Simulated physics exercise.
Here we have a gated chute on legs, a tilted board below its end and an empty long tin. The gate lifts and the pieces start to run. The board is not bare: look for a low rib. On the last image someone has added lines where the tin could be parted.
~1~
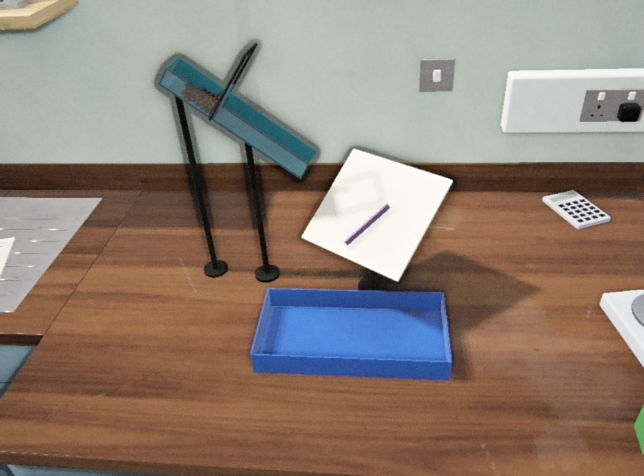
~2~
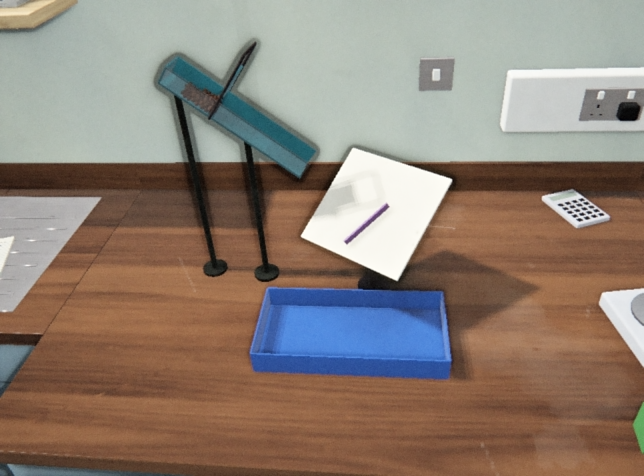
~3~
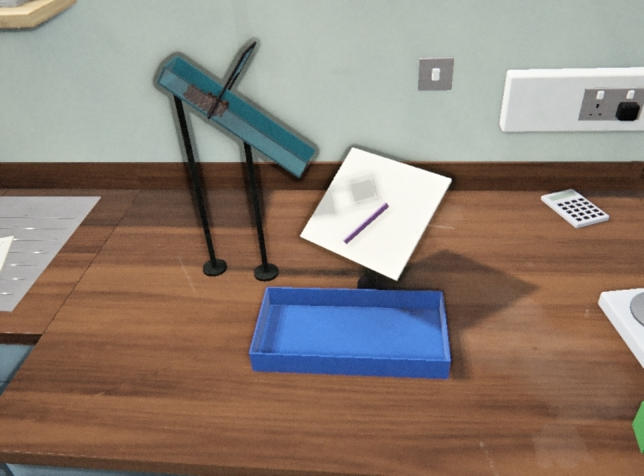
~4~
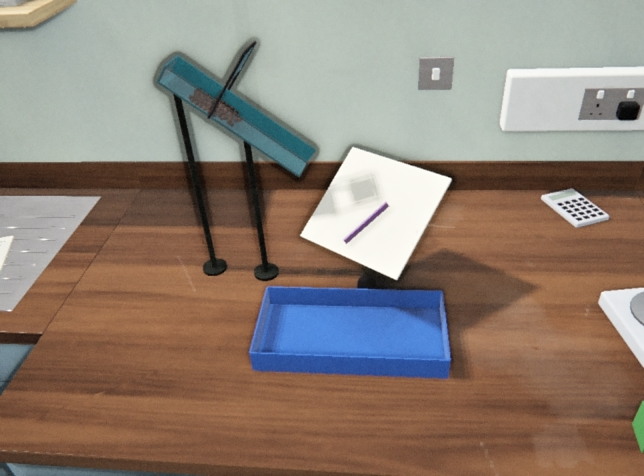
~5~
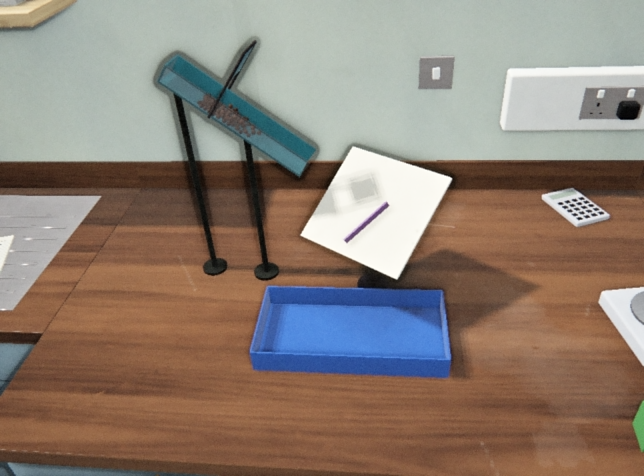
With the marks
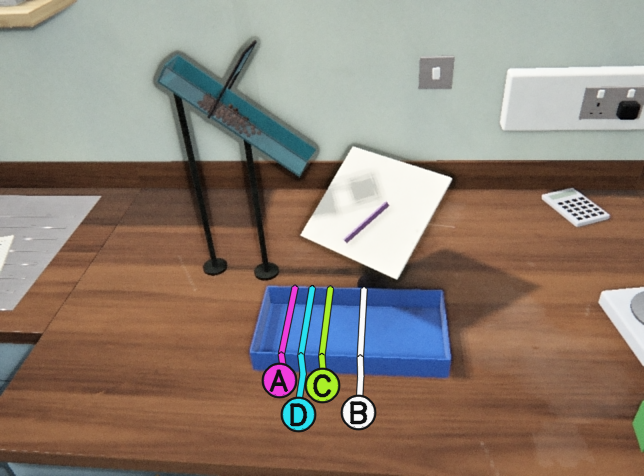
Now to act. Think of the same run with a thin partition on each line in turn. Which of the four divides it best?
D.
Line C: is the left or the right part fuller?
Left.
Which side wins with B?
Left.
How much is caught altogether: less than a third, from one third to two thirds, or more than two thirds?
About that: More than two thirds.
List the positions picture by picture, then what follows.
Load behind the gate (207, 98), allspice berries; lip of the chute (304, 172), sloping fairly steeply, in the first frame.
Middle of the board (373, 209), tilted fairly steeply; middle of its low edge (346, 257); of its high edge (400, 163), in the second frame.
Front corners of the tin (250, 353) and (450, 361), empty; front of the load (226, 109), in the third frame.
Middle of the load (217, 106); its front (240, 119), roughly a quarter of the way to the lip; rib from (387, 202) to (343, 241), in the fourth frame.
Middle of the load (228, 114); its front (259, 133), roughly half of the way to the lip, in the fifth frame.
On the marked copy, line A crosses the front rim at (281, 353); line B crosses the front rim at (360, 356); line C crosses the front rim at (321, 355); line D crosses the front rim at (301, 354).
Choosing A, of what is caught, just a few on the left of the divider, almost all on the right.
Choosing B, of what is caught, almost all on the left of the divider, just a few on the right.
Choosing C, of what is caught, almost all on the left of the divider, about a tenth on the right.
Choosing D, of what is caught, roughly a third on the left of the divider, roughly two thirds on the right.
